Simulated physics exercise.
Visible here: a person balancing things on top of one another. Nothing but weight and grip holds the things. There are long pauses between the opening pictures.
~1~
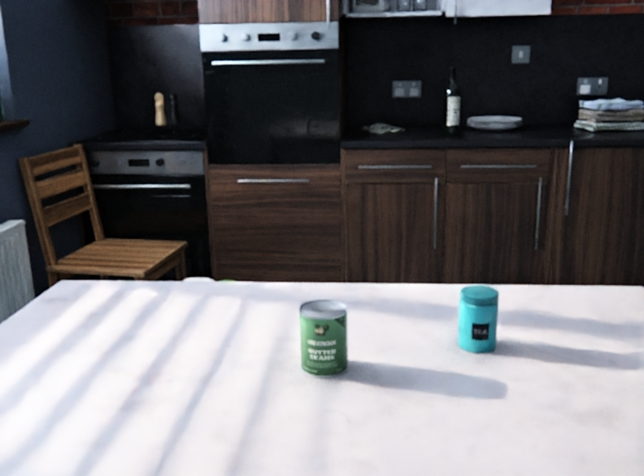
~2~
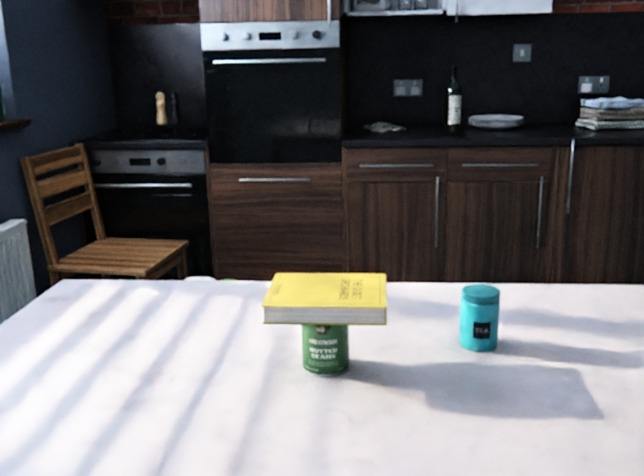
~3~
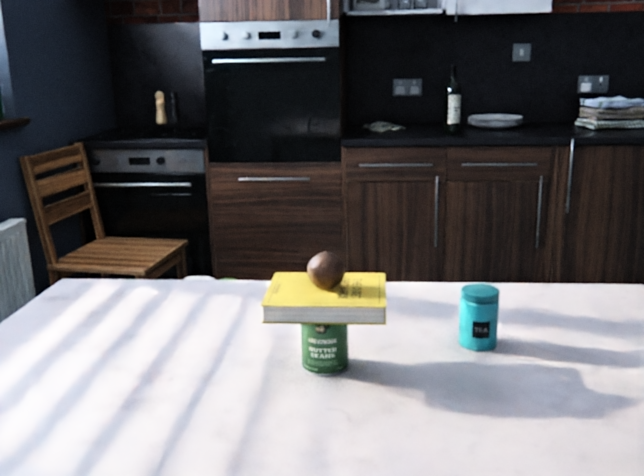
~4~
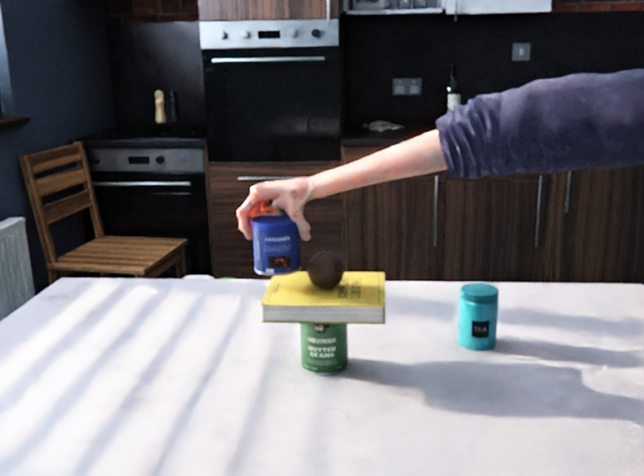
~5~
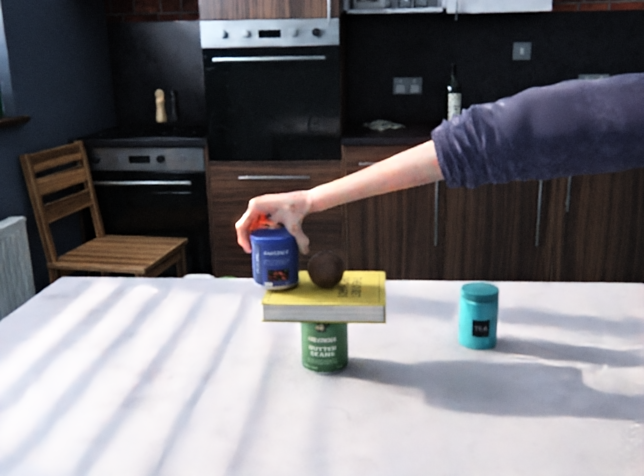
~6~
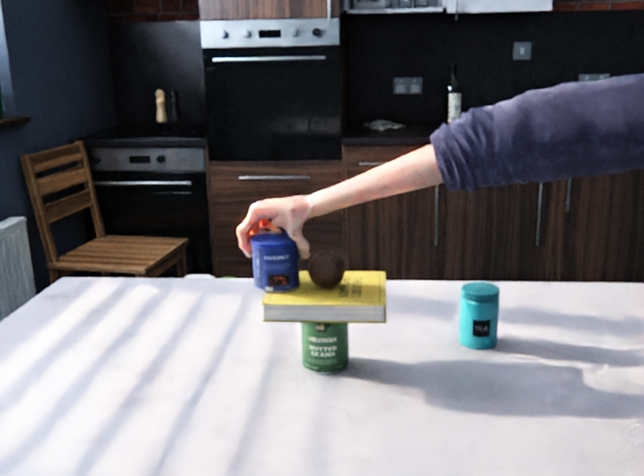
The footage shows a yellow book and then a dark round object appearing stacked on a green tin beside a turquoise jar, before a hand reaching from the right lowers a blue tin onto the book's left side.
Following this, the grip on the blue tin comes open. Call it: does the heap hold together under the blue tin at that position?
It holds together.
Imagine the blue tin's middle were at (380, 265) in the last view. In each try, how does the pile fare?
Then it holds.
Then, 0.40 s later than the last frame, all is still.
Then, 1.20 s later than the last frame, blue tin resting near (276, 263).
When it is over, all 5 as before. End places, in pixels of the last picture, blue tin near (276, 263). The pile stays up.
